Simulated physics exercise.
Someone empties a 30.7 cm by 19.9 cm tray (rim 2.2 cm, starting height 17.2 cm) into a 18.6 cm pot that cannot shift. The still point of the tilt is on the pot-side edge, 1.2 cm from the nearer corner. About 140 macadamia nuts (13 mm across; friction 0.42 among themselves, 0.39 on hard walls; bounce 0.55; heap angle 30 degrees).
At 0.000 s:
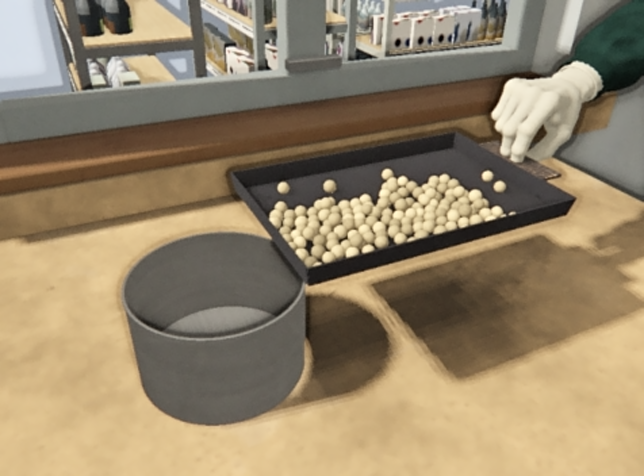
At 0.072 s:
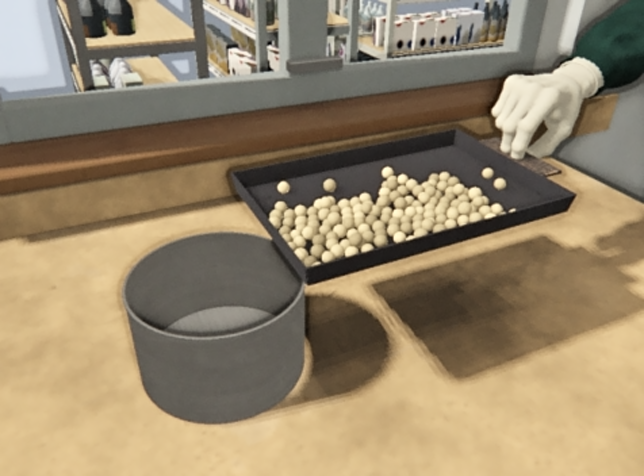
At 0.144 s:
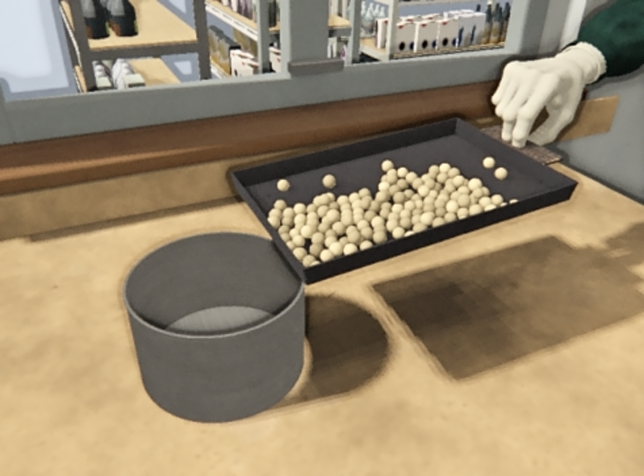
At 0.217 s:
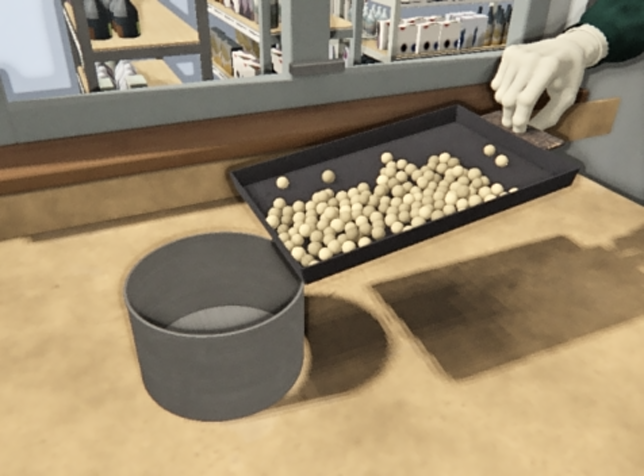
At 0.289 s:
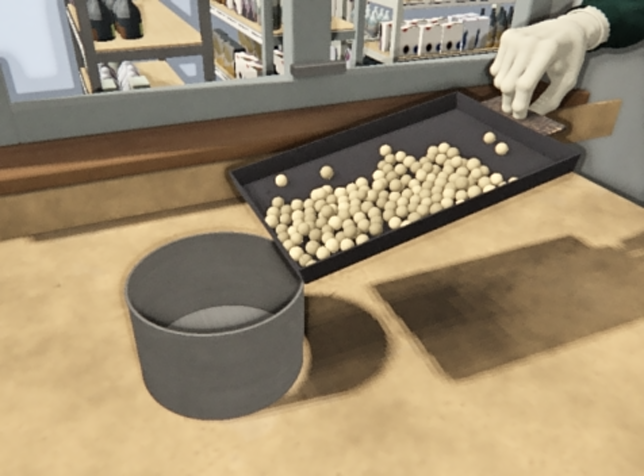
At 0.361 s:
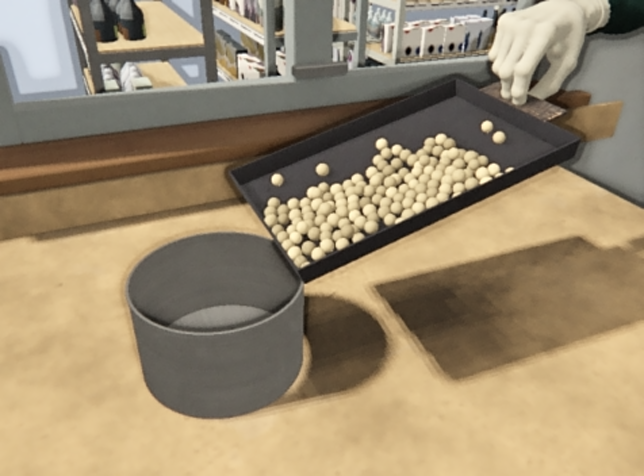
On a tan worktop by a window, a white-gloved hand raises the right side of a dark tray of pale round nuts beside a grey pot.
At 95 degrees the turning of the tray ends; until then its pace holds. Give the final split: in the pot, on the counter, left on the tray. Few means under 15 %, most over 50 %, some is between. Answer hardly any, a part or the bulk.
Pot: The bulk, counter: A part, tray: Hardly any.
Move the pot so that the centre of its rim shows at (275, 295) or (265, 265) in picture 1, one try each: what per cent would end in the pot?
Some 80 and 45 per cent.
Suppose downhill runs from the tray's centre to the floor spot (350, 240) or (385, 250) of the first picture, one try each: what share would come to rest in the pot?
About 10 and 0 per cent.
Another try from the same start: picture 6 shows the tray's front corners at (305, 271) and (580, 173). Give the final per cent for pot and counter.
Pot 0, counter 100.
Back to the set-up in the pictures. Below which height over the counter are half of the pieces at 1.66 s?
Some 24 cm.
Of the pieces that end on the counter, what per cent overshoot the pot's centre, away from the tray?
Roughly 70 per cent.
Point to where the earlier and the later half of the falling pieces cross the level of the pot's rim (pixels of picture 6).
At about (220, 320), then at (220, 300).
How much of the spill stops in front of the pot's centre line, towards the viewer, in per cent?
Some 100 per cent.
Then, at 1.14 s, tilt 52 degrees; the tray holds 100 %, the pot 0 %.
Then, at 1.66 s, tilt 77 degrees; the tray holds 100 %, the pot 0 %.
After 2.24 s, tilt 95 degrees; the tray holds 15 %, the pot 50 %.
By 3.3 s all is still; pot 70 %, counter 30 %, tray 0 %.
